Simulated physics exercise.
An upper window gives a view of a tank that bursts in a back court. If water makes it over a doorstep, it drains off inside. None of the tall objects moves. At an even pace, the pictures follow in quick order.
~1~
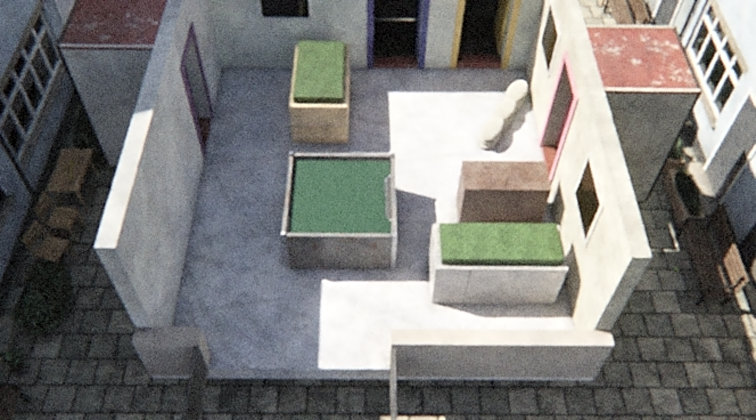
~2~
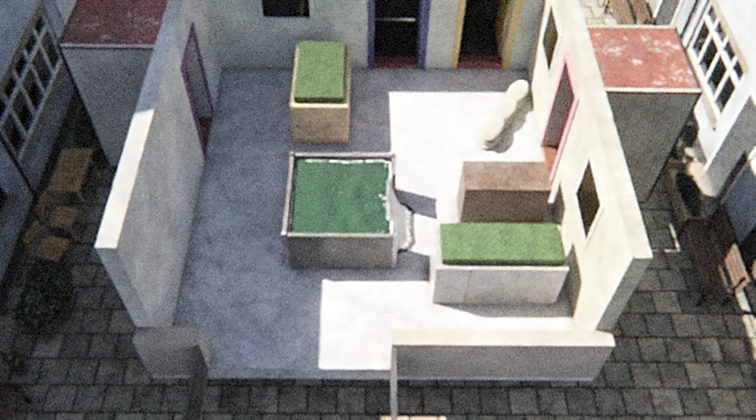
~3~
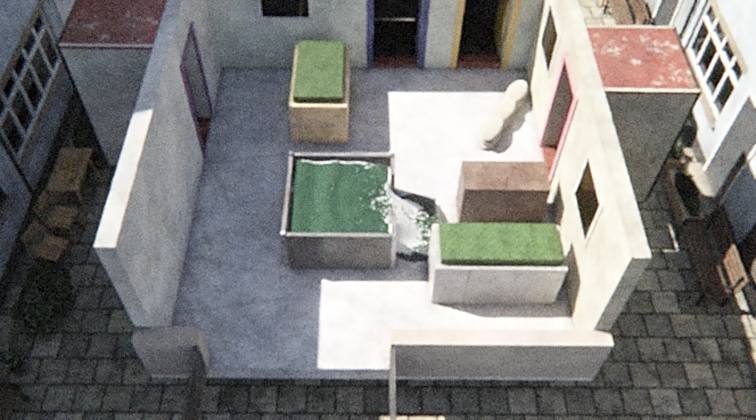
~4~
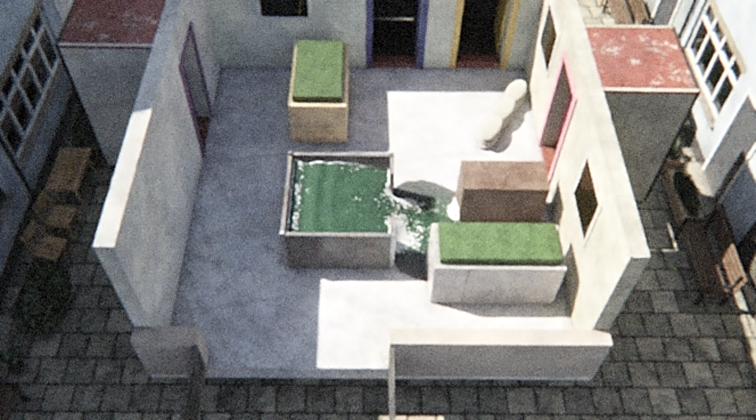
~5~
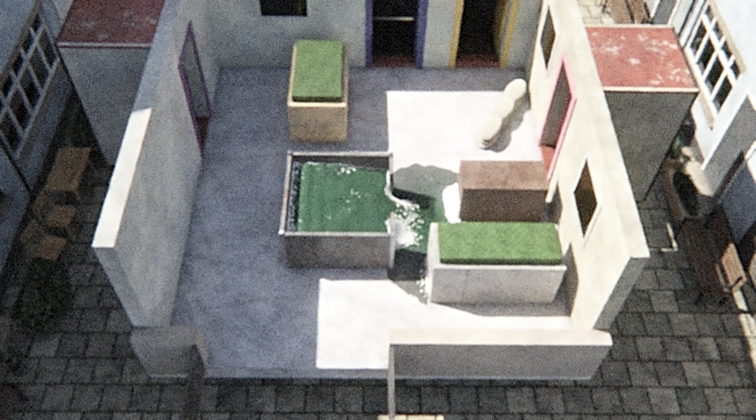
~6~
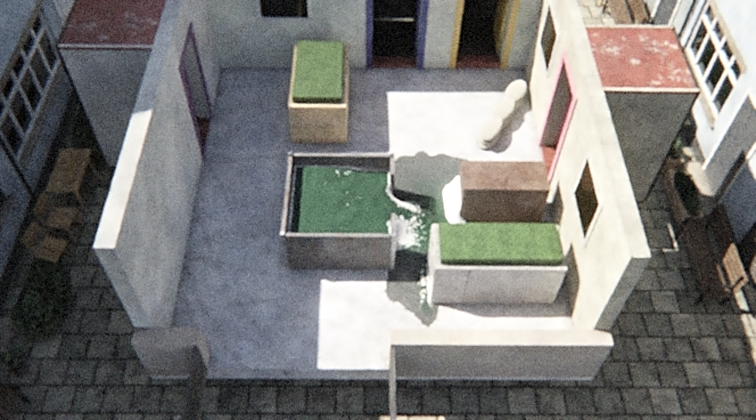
In a walled back court seen from above, a square tank of green water sat still, then burst open on its right side, and foaming water poured out and spread between the nearby blocks.
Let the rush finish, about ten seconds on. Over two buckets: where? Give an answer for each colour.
One by one: Pink door: Too much gets in there; blue door: Not too much gets in there; purple door: Not too much gets in there; yellow door: Not too much gets in there.
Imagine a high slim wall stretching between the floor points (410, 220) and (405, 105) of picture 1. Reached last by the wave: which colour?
The door marked purple.
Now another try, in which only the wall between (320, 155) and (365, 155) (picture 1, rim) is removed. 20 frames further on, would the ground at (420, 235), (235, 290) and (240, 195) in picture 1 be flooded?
Taken in turn they're unwetted, swamped and swamped.
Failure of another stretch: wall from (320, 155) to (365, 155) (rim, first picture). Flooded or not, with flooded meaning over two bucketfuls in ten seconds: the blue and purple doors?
Blue: Over the line; purple: Over the line.
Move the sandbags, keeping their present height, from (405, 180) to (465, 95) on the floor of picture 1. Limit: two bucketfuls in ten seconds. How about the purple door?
As for the purple door, it remains within bounds.
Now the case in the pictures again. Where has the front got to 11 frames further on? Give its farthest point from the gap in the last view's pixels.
My pick would be pixel (512, 71).
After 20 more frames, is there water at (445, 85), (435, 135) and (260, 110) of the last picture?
As listed, the points end up soaked, soaked and high and dry.
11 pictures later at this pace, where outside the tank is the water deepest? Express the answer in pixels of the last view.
It should be deepest at about (552, 242).
A moment on, water covers 20 % of the floor; the pink door wet at the sill, nothing in, the blue door not reached, the purple door not reached, the yellow door not reached.
Next, water covers 40 % of the floor; the pink door under two buckets in, the blue door not reached, the purple door not reached, the yellow door wet at the sill, nothing in.
Then, water covers 50 % of the floor; the pink door under two buckets in, the blue door wet at the sill, nothing in, the purple door not reached, the yellow door wet at the sill, nothing in.
Later, water covers 75 % of the floor; the pink door over two buckets in, the blue door wet at the sill, nothing in, the purple door not reached, the yellow door under two buckets in.
In the end, water covers 90 % of the floor; the pink door over two buckets in, the blue door wet at the sill, nothing in, the purple door under two buckets in, the yellow door under two buckets in.
